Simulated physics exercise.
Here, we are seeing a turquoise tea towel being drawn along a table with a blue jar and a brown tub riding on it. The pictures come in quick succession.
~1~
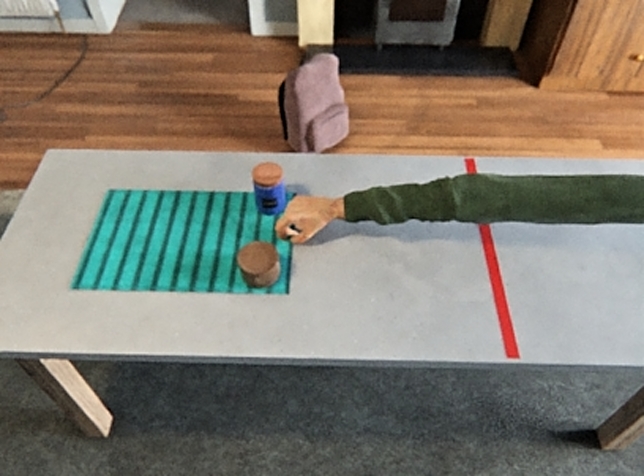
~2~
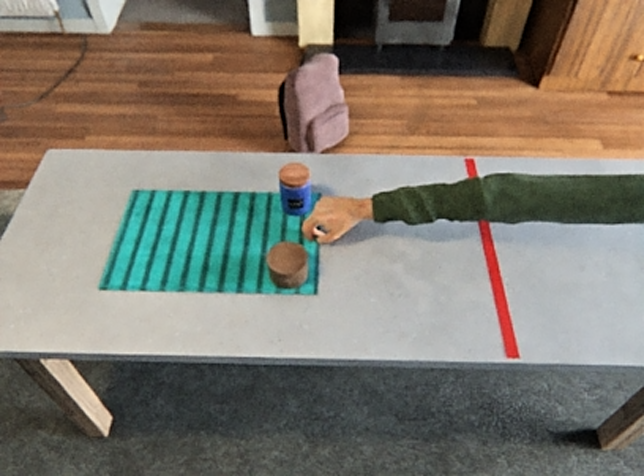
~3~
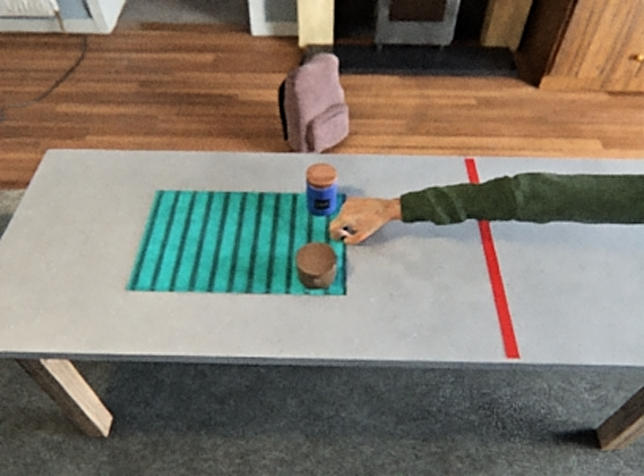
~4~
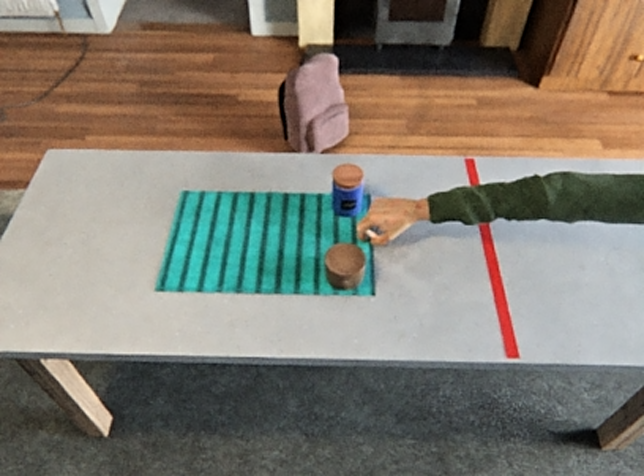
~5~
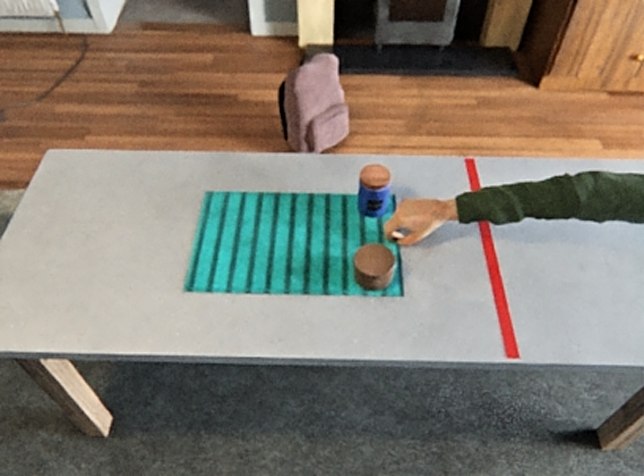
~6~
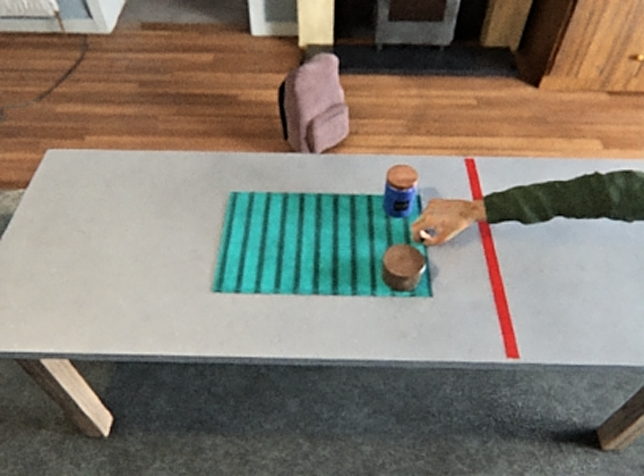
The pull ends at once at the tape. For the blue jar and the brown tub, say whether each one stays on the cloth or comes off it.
Here is how it goes: The blue jar comes off it; the brown tub comes off it.
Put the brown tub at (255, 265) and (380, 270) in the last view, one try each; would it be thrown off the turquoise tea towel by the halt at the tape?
Placed at the first point, the item rides out the stop; placed at the second, it goes over the edge.
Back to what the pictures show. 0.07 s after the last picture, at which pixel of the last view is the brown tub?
You'd find it somewhere around (443, 269).
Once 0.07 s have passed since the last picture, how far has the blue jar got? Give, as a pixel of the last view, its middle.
(436, 192).
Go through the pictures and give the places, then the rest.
In the first picture, tea towel end (289, 294); blue jar (267, 172); brown tub (258, 257); tape (509, 338).
In the second picture, tea towel end (318, 294), far hem (98, 290); brown tub (287, 257).
In the third picture, tea towel end (346, 295); blue jar (322, 173).
In the fourth picture, tea towel end (375, 296), far hem (155, 291); brown tub (346, 259).
In the fifth picture, tea towel end (404, 296); blue jar (375, 174).
In the sixth picture, tea towel end (433, 297), far hem (212, 292); blue jar (402, 175); brown tub (404, 260); tape (509, 338).
Then, 0.07 s after the last picture, hem short of the tape; blue jar on the cloth near (436, 192); brown tub on the cloth near (442, 269).
Then, 0.18 s after the last picture, hem at the tape; blue jar ahead of the hem near (490, 194); brown tub ahead of the hem near (501, 270).
At rest, hem at the tape; blue jar knocked over near (542, 206); brown tub ahead of the hem near (553, 272). The blue jar shoots off the front and the brown tub slides clear of the cloth.
